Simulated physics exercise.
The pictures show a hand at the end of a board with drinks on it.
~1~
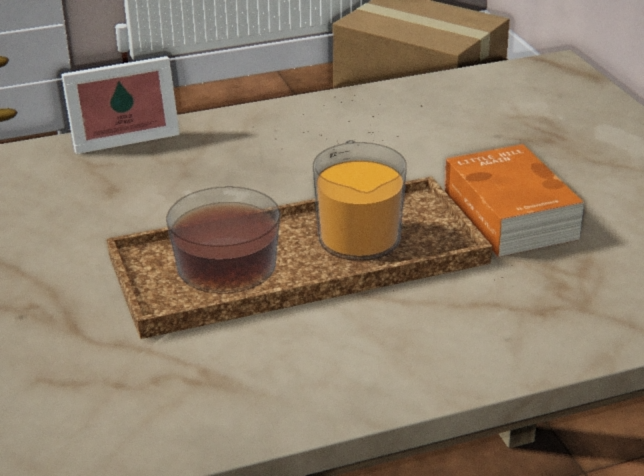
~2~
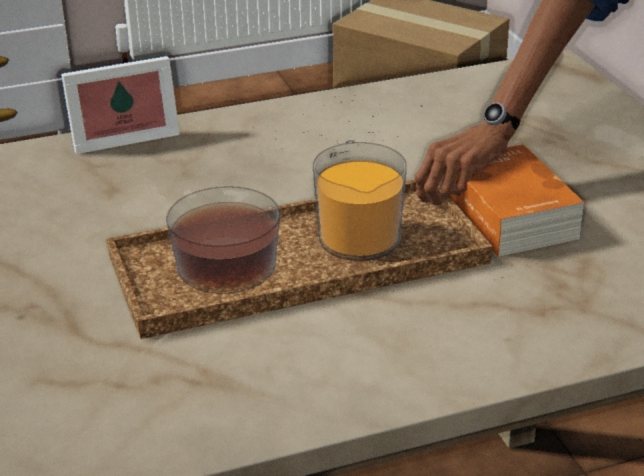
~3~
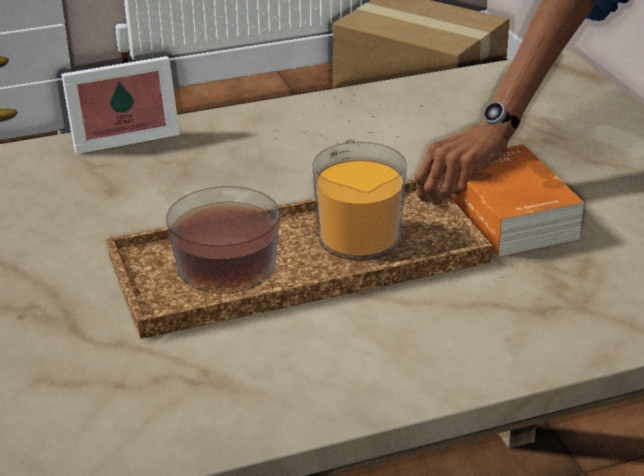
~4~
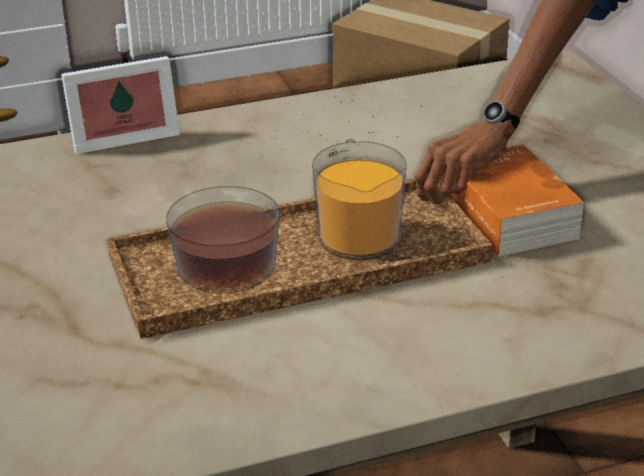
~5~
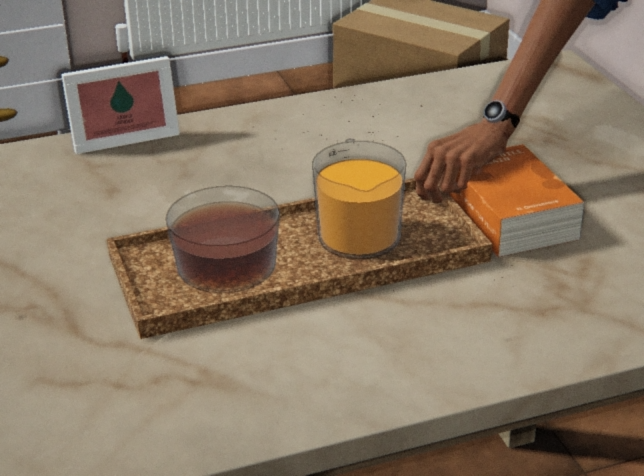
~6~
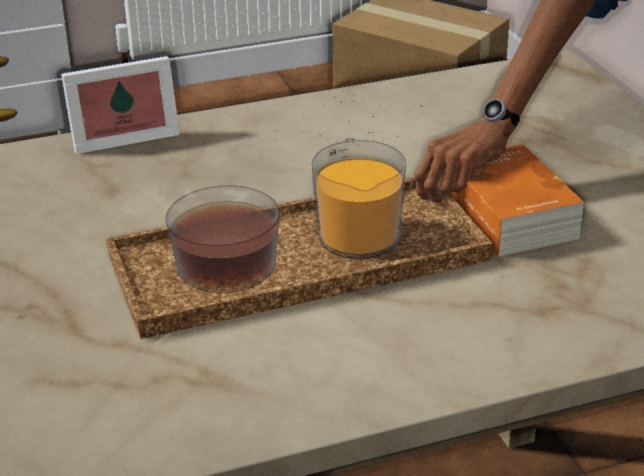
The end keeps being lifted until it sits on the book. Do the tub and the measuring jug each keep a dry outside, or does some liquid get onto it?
Tub: Keeps a dry outside; measuring jug: Keeps a dry outside.
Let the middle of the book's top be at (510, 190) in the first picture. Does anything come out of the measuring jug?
Result noted: No loss.
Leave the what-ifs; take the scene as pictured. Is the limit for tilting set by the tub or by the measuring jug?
The left one goes first.
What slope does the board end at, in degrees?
At 8° or so.
Soon after, the board slopes by about 4°; tub, nothing has left it; measuring jug, nothing has left it.
Later, the board slopes by about 9°; tub, nothing has left it; measuring jug, nothing has left it.
In the end, the board slopes by about 8°, resting on the book; tub, nothing has left it; measuring jug, nothing has left it.
